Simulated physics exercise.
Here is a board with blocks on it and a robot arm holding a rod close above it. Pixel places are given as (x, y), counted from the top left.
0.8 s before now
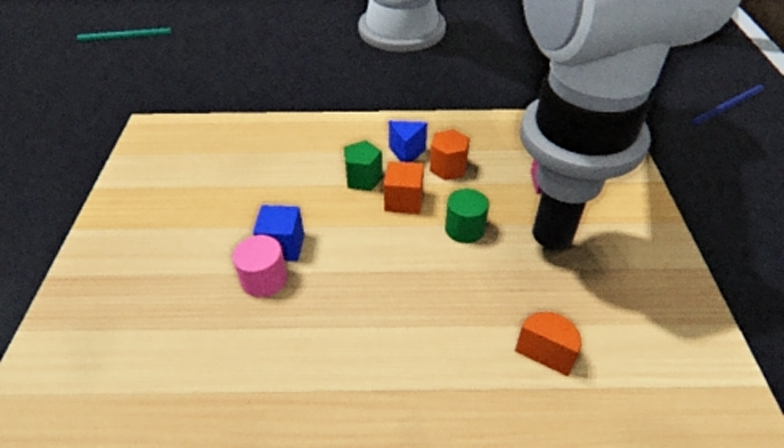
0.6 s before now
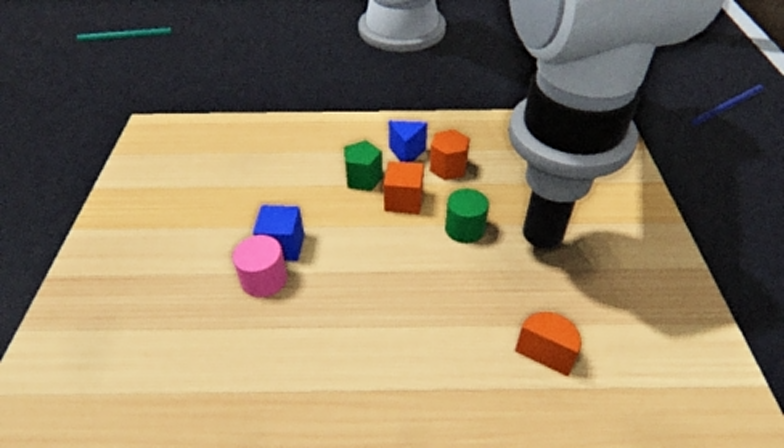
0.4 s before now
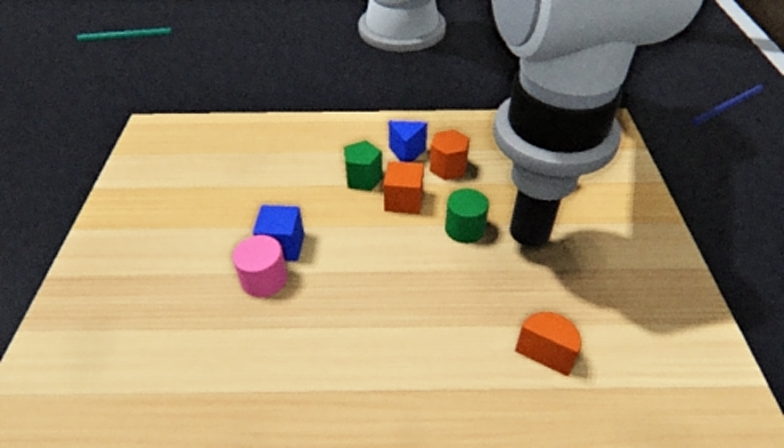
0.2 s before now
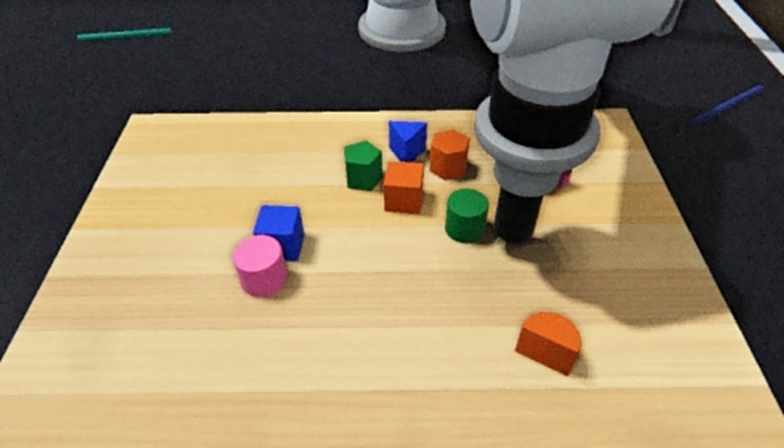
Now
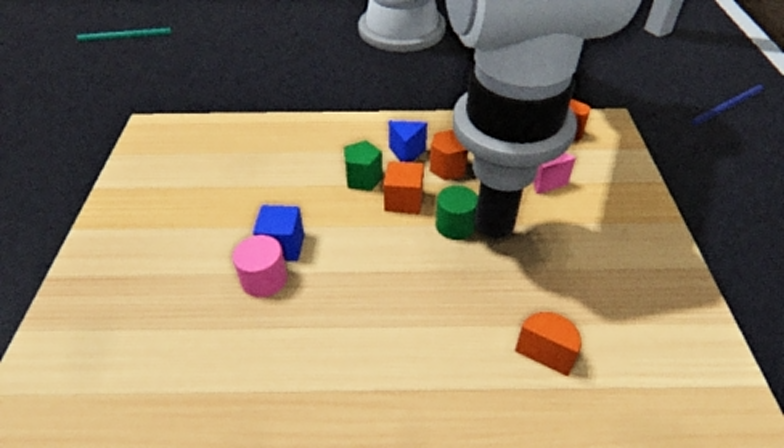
In this clip, a robot arm holding a dark rod above a wooden board of colourful blocks moves left in small steps, then nudges the green circular block slightly left while the blocks around it stay still.
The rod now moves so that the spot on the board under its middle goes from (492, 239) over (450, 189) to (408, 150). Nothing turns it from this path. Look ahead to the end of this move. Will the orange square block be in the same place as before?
No
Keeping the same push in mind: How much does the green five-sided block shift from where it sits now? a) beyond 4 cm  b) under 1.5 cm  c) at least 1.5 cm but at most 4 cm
Letter b.
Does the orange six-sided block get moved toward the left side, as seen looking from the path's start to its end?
Answer: No.
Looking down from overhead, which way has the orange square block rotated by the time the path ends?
Answer: With the clock.
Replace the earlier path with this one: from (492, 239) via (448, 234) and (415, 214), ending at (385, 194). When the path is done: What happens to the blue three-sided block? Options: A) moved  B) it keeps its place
I choose B.
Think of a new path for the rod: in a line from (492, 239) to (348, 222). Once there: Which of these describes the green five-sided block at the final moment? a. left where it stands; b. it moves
I'll go with b - it moves.
On the path given first. One third of the way, rod (465, 189); orange square block (391, 173), turned 30° clockwise; green circular block (428, 183).
Two thirds of the way, rod (437, 160); orange square block (389, 173), turned 25° clockwise; orange six-sided block (446, 127), turned 40° clockwise; green circular block (426, 182).
At the end, rod (408, 134); green five-sided block still; orange square block (389, 173), turned 25° clockwise; blue three-sided block (387, 111); orange six-sided block (444, 117), turned 70° clockwise; green circular block (426, 182).
